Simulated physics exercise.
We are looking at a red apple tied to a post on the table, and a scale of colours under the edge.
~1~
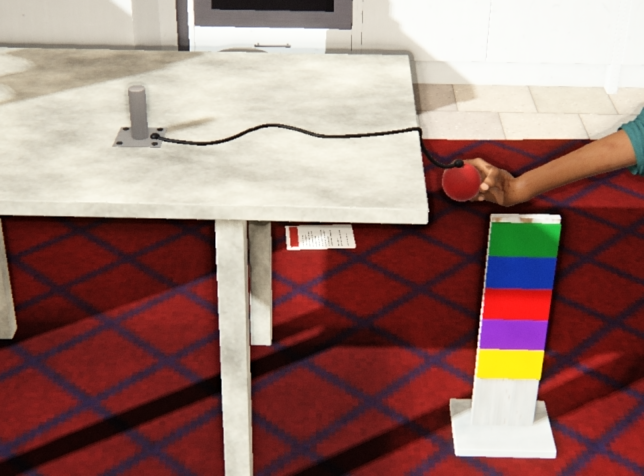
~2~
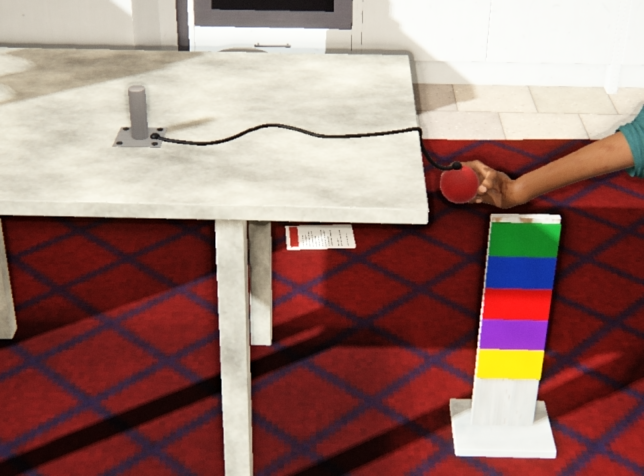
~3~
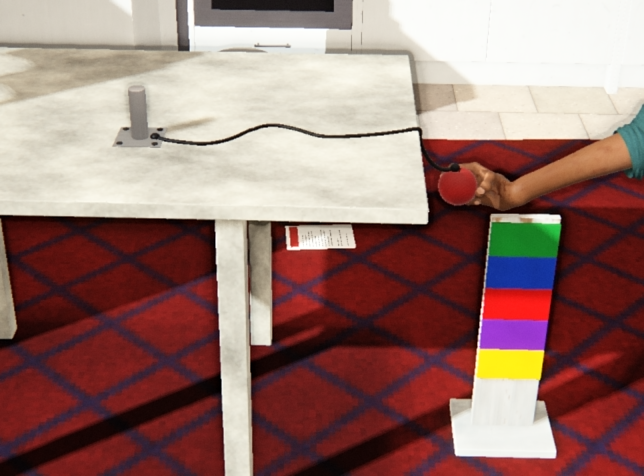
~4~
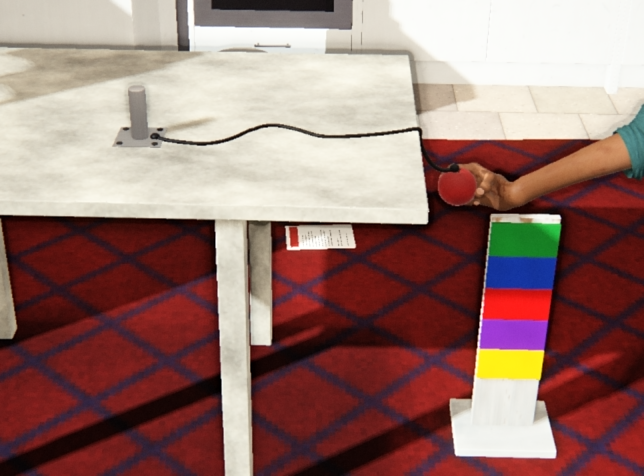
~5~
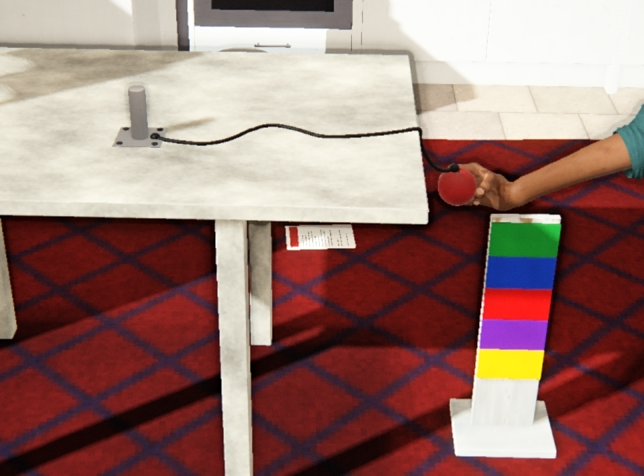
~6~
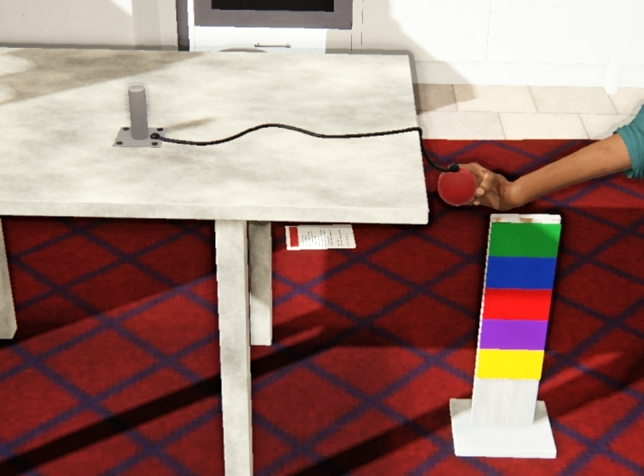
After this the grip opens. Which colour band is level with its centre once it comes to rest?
The green band.
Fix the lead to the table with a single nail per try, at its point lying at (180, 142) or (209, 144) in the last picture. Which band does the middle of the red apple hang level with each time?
First try green, second try green.
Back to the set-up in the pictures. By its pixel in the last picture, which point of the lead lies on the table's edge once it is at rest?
Look near (393, 133).
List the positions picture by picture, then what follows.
The first picture shows red apple (462, 182); green (525, 241); blue (521, 274); red (517, 305); purple (513, 336); yellow (510, 365).
The second picture shows red apple (460, 184); lead through (180, 142) (240, 135) (295, 129) (355, 136) (416, 132).
The third picture shows red apple (458, 186).
The fourth picture shows red apple (458, 186); lead through (180, 142) (240, 135) (295, 129) (355, 136) (416, 132).
The fifth picture shows red apple (458, 186).
The sixth picture shows red apple (458, 186); lead through (180, 142) (240, 135) (295, 129) (355, 136) (416, 132).
A little later, apple near (414, 237); level with green.
Next, apple near (432, 235); level with green.
When it is over, apple near (408, 238); level with green. Its middle rests at the green band.
